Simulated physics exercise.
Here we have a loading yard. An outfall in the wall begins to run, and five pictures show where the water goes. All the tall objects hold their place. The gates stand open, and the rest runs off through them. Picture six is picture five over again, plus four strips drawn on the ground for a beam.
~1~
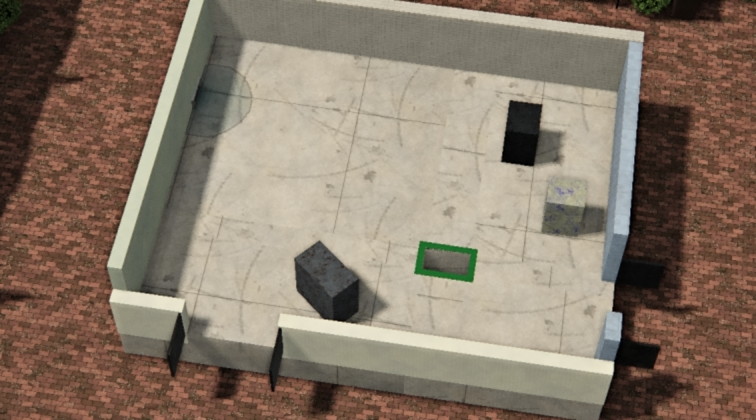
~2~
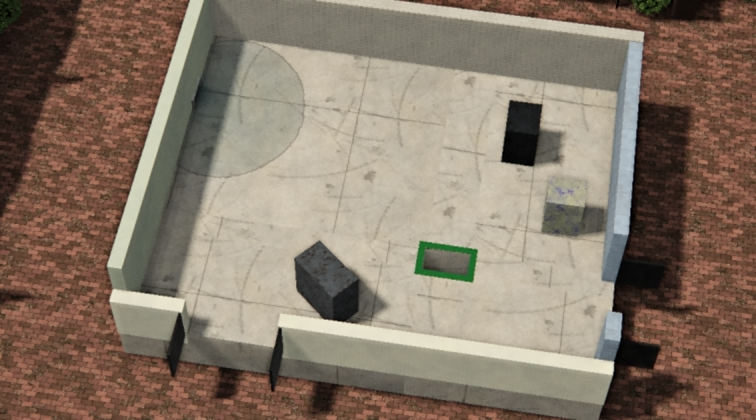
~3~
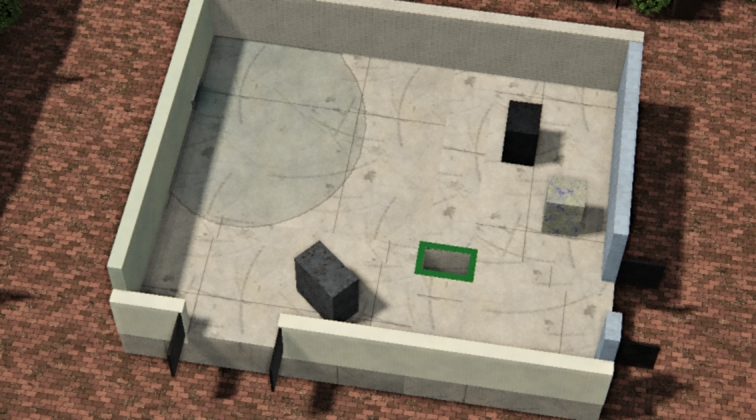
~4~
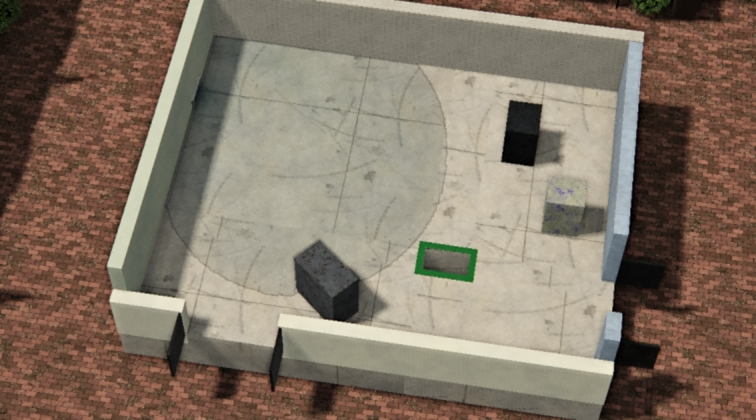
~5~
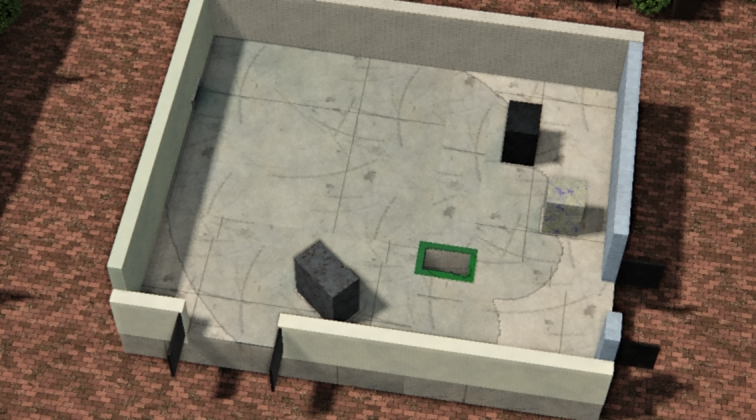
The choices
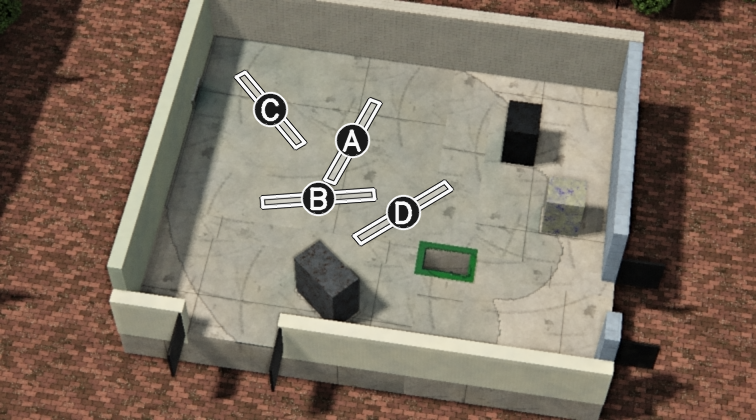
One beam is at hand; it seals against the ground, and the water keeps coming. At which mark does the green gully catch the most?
C beats the others.
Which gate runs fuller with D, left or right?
The right one.
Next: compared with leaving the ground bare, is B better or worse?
It is worse.
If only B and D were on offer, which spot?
Here it is spot B.
On the marked copy, A from (329, 181) to (375, 101); B from (262, 202) to (374, 194); C from (240, 74) to (300, 145); D from (357, 239) to (447, 185).
If A is chosen, about 7 % of the stream runs into the green gully, about 92 % out by the gates.
If B is chosen, about 11 % of the stream runs into the green gully, about 87 % out by the gates.
If C is chosen, about 17 % of the stream runs into the green gully, about 83 % out by the gates.
If D is chosen, about 2 % of the stream runs into the green gully, about 96 % out by the gates.
